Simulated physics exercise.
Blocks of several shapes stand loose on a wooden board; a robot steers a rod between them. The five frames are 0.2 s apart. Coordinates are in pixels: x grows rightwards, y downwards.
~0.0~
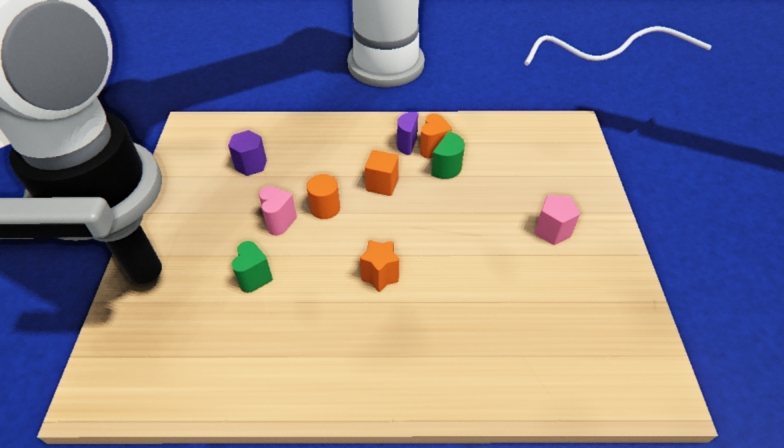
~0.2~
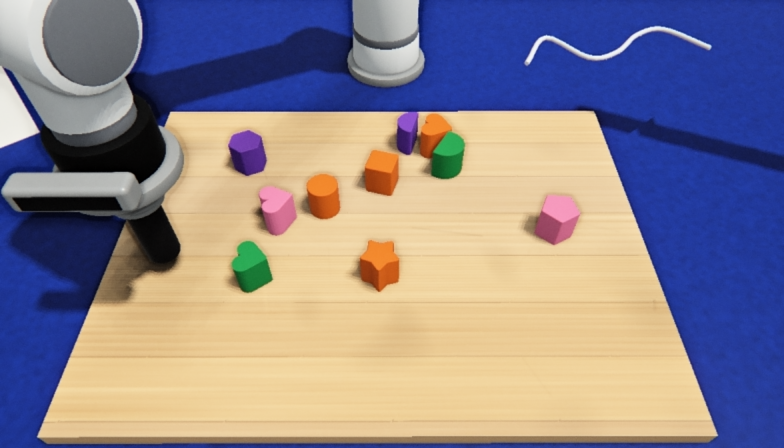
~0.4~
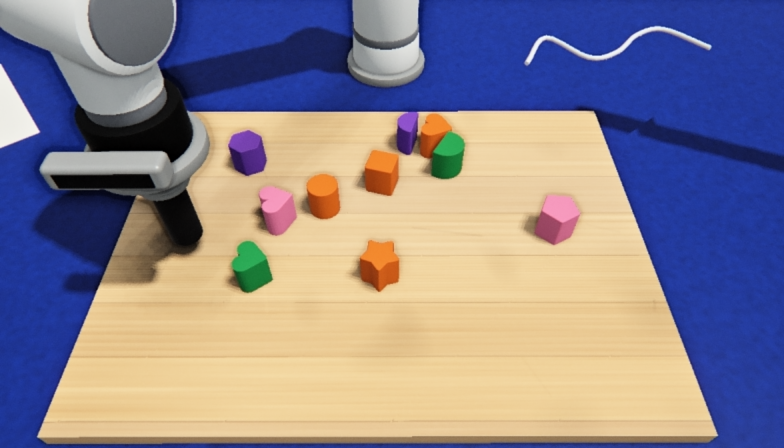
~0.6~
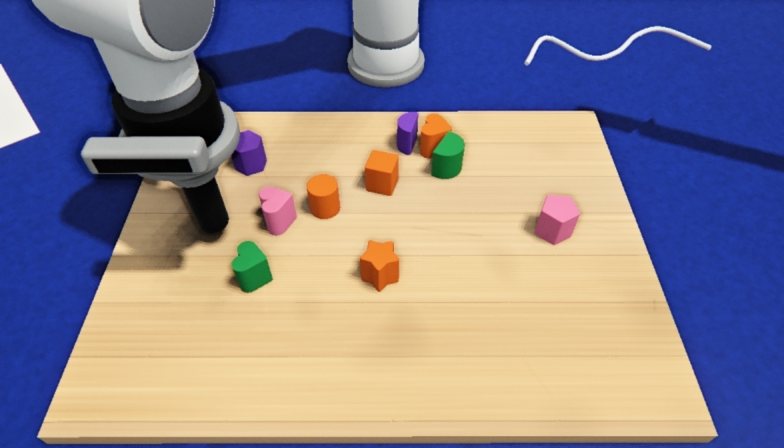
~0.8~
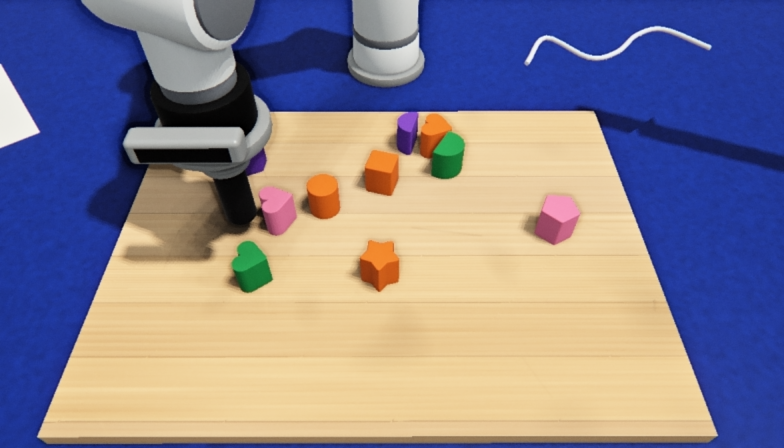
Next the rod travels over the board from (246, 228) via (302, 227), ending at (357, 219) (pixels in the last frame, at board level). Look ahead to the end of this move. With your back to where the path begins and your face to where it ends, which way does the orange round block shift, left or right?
Out to the left.
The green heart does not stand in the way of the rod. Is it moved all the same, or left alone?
It is left in place.
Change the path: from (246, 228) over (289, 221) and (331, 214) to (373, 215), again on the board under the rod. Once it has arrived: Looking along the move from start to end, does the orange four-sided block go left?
In short: Yes.
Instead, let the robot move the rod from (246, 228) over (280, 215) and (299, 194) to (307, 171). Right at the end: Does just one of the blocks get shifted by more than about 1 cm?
Going by the path, no.
What follows on the original path. One third of the way, rod at (281, 215); pink heart at (305, 196); orange round block at (334, 181).
Two thirds of the way, rod at (320, 212); pink heart at (343, 193); orange round block at (355, 173).
At the end, rod at (356, 206); green heart unmoved; pink heart at (380, 187); orange round block at (366, 165); orange four-sided block at (388, 151), turned 40° clockwise.
